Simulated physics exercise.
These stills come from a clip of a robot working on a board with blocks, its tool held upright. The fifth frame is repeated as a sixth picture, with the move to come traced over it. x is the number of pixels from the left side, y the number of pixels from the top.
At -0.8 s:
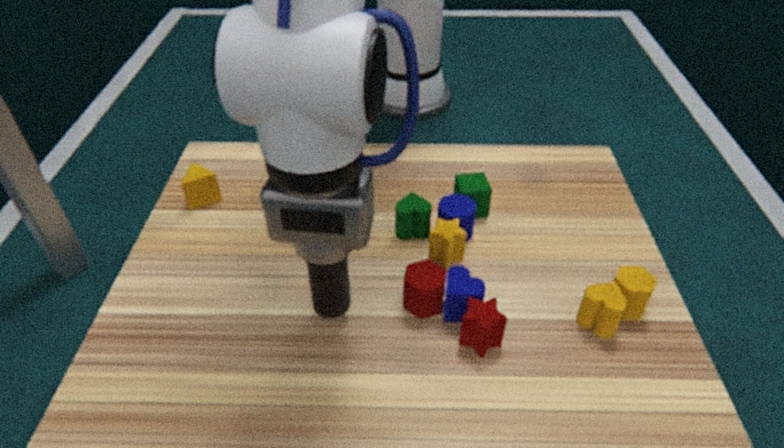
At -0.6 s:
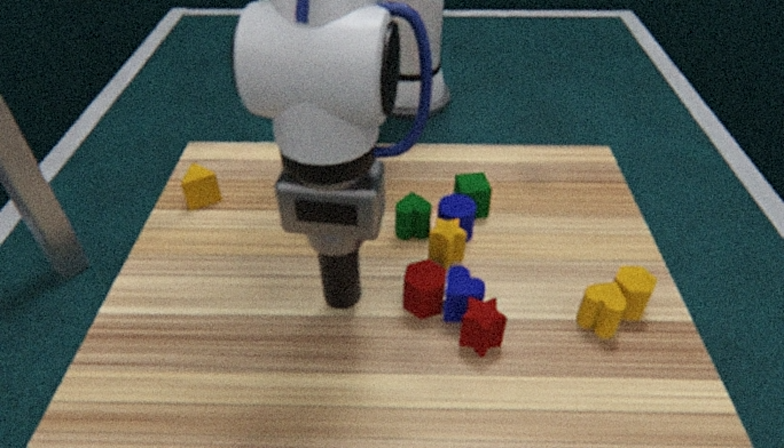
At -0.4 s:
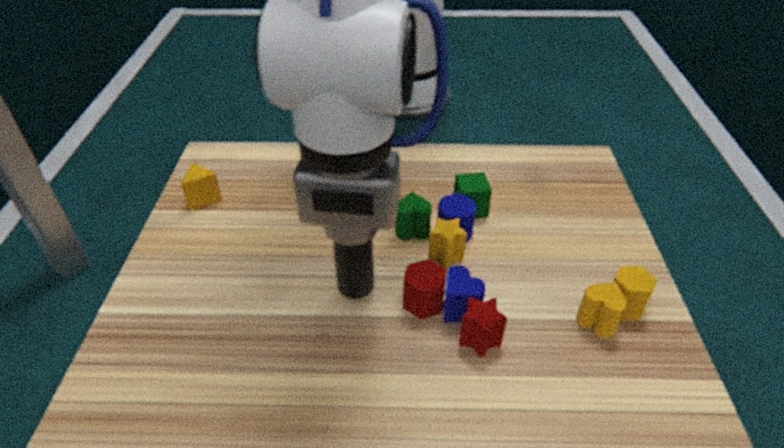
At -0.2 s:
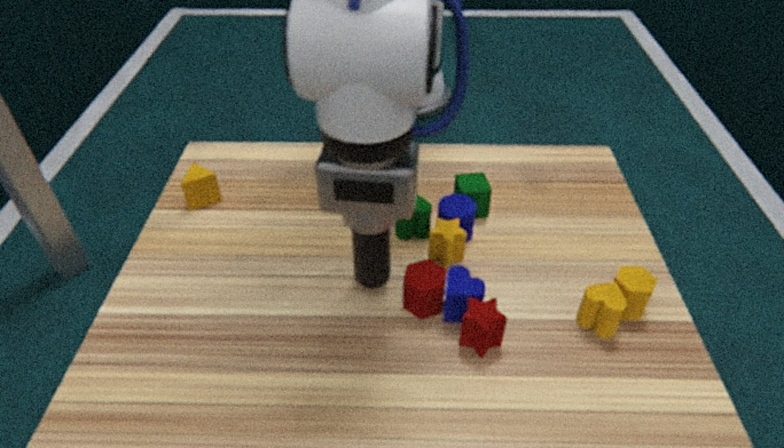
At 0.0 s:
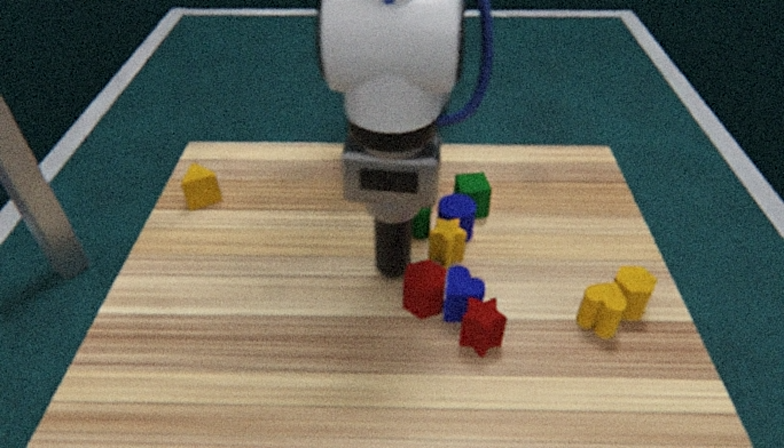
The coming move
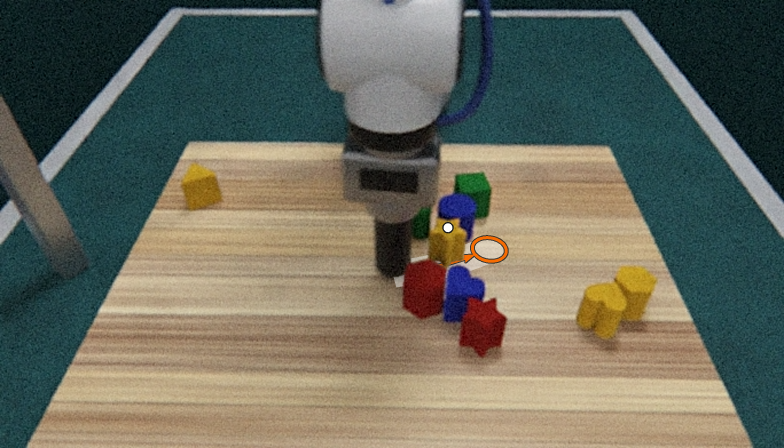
A light striped wooden board lies on a dark green surface edged with white lines, viewed from a fixed, raised position. Red, blue, green and yellow blocks cluster right of centre, with two yellow ones farther right and another at the upper left. A white and grey robot arm glides its dark, upright tool rightward and slightly away, while the blocks remain still.
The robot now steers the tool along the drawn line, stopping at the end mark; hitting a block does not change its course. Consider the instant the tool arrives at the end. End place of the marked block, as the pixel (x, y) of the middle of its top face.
At (495, 198).
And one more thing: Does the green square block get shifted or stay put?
Shifted.
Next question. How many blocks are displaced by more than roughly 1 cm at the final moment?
There will be three or more blocks displaced.
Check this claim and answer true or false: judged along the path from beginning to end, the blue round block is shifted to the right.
The claim does not hold.
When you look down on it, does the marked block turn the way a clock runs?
No, I don't think so.
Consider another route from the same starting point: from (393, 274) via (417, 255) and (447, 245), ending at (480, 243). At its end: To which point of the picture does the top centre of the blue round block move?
The middle of the upper face of the blue round block will lie at about (488, 192) in the picture.
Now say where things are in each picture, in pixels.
In the first frame, tool's lower end (332, 304); red hexagon (425, 274); yellow star (448, 228); blue round block (457, 205); green square block (474, 182).
In the second frame, tool (343, 295); blocks still.
In the third frame, tool (356, 285); blocks still.
In the fourth frame, tool (373, 275); blocks still.
In the fifth frame, tool (393, 265); red hexagon (425, 274); yellow star (448, 228); blue round block (457, 205); green square block (474, 182).
Drawn move, from (393, 274) through (428, 268) and (460, 260) to (489, 249); the dot is on the yellow star.
On the path given first. One third of the way, tool (429, 259); yellow star (451, 226).
Two thirds of the way, tool (461, 250); yellow star (478, 213), turned 20° anticlockwise; blue round block (466, 193); green square block (474, 174), turned 25° clockwise.
At the end, tool (491, 240); red hexagon still; yellow star (495, 198), turned 60° anticlockwise; blue round block (467, 188); green square block (473, 168), turned 35° clockwise.
